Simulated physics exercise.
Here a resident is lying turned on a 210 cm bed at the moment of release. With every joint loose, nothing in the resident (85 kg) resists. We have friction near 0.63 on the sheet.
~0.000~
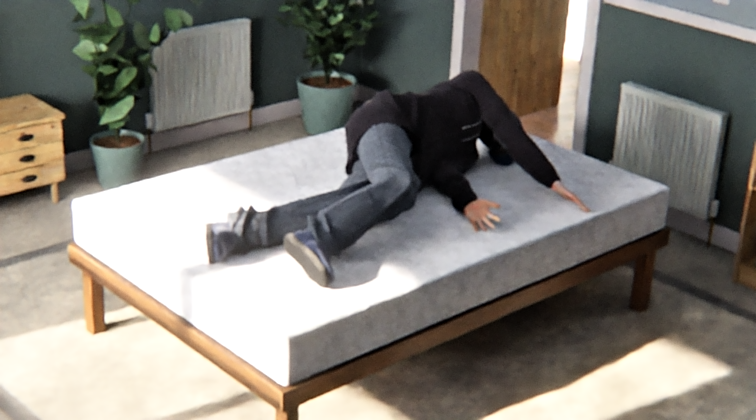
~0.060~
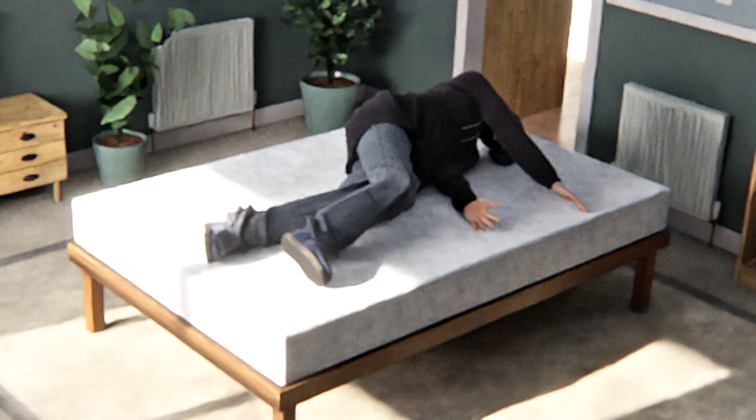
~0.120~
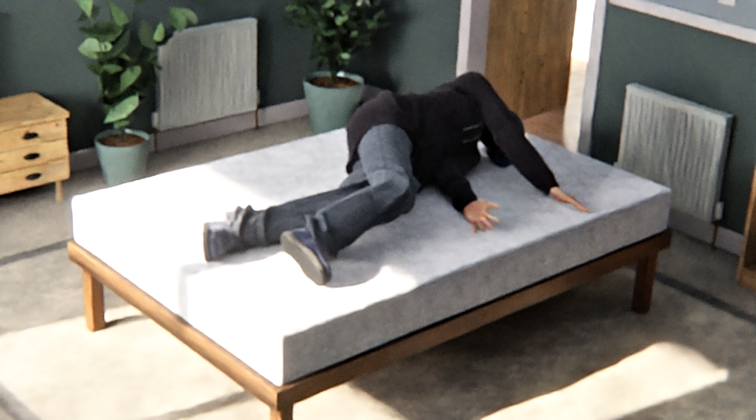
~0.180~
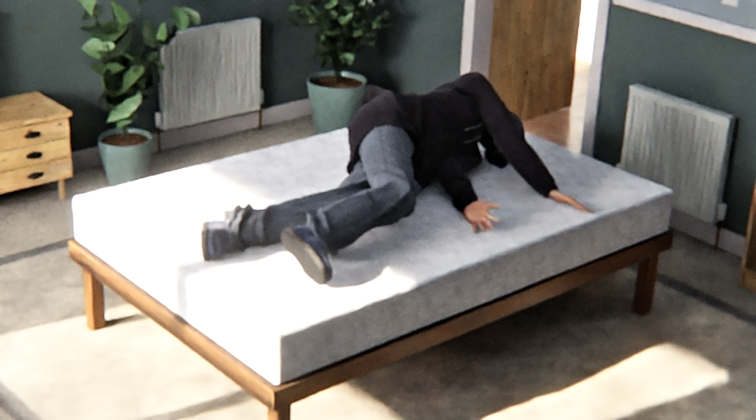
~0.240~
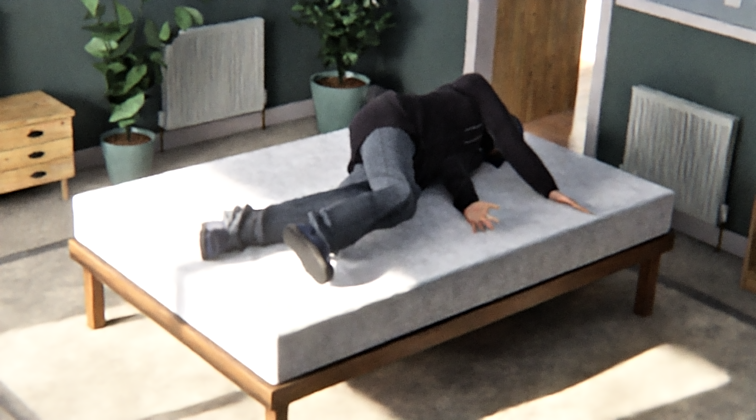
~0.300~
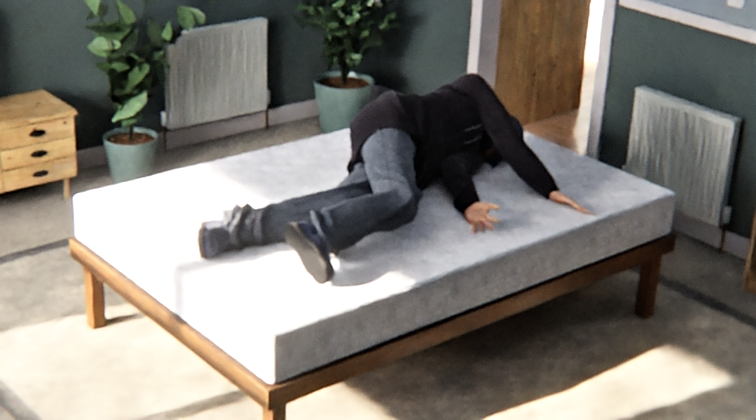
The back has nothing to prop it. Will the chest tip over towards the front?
No, it falls back.
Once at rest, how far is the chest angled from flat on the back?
The chest ends up turned about 50° from lying flat on its back.
After 0.54 s the chest is turned 80° from lying flat on the back, near (453, 124) in the last picture's view.
After 0.94 s the chest is turned 65° from lying flat on the back, near (442, 126) in the last picture's view.
After 1.54 s the chest is turned 50° from lying flat on the back, near (435, 127) in the last picture's view.
At rest, 4.0 s, chest sinks back.
